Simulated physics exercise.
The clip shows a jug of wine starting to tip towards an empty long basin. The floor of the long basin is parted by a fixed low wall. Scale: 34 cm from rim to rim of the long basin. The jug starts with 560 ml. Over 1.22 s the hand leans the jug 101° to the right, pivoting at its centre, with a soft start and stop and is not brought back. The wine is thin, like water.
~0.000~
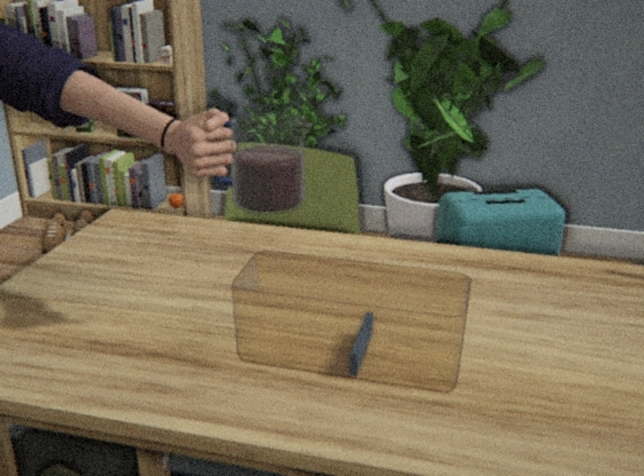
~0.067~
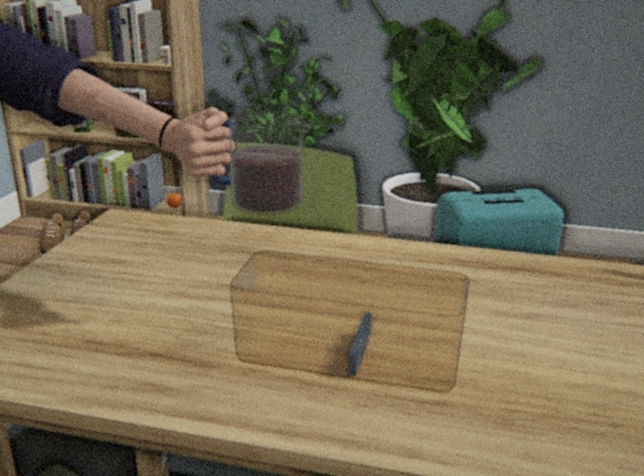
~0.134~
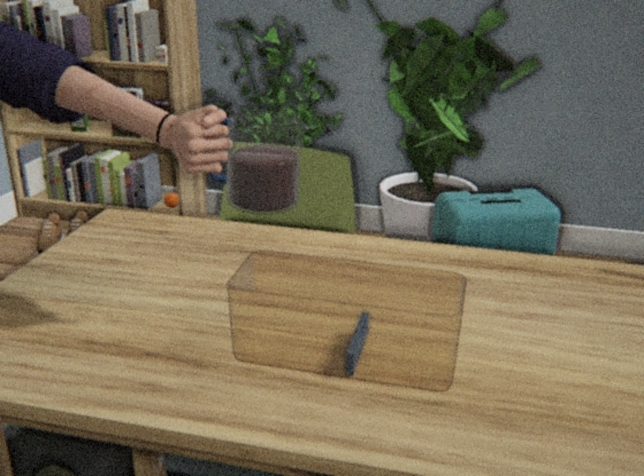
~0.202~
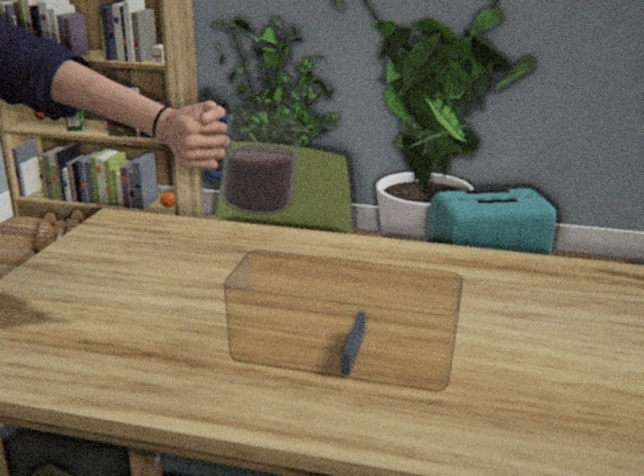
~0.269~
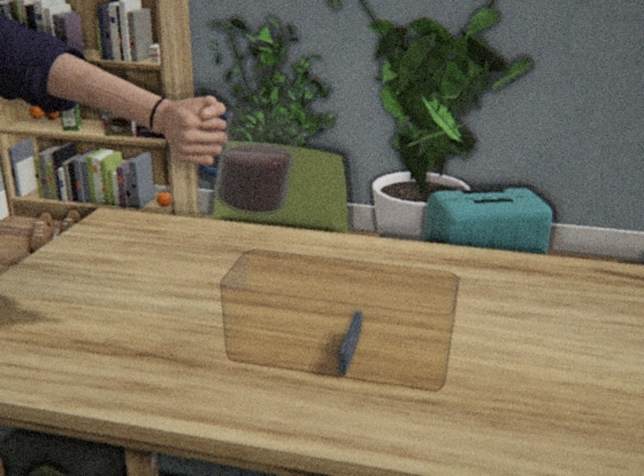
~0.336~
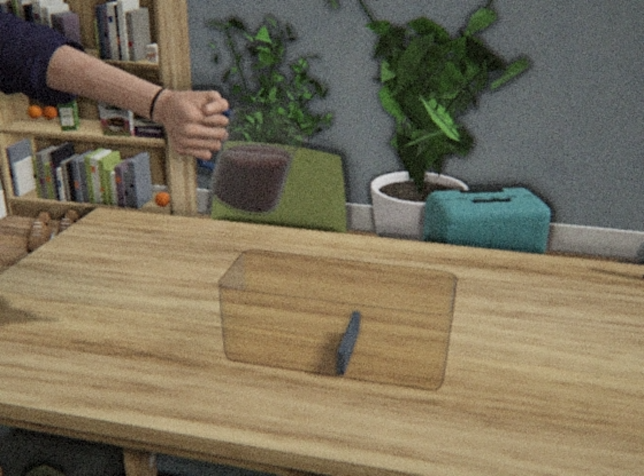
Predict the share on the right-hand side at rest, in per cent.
About 56 per cent.
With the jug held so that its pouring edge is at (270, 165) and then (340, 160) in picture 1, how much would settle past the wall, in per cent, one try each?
First 10, then 90 per cent.
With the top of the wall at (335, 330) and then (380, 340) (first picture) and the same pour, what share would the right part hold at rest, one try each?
In turn about 90 and 10 per cent.
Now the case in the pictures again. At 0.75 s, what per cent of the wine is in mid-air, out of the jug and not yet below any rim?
About 6 per cent.
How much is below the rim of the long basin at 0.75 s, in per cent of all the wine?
Some 0 per cent.
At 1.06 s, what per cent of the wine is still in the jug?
Near 42 in a hundred.
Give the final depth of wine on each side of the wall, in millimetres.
Left about 10 mm, right about 18 mm.
By 0.75 s the tilt is 68° and 94 per cent is still to pour, 0 is left of the wall and 0 right of it.
By 1.06 s the tilt is 97° and 42 per cent is still to pour, 7 is left of the wall and 25 right of it.
By 1.37 s the tilt is 101° and 8 per cent is still to pour, 28 is left of the wall and 55 right of it.
By 1.72 s the tilt is 101° and 1 per cent is still to pour, 41 is left of the wall and 56 right of it.
At rest 43 per cent lies left of the wall, 56 right of it and 1 outside.
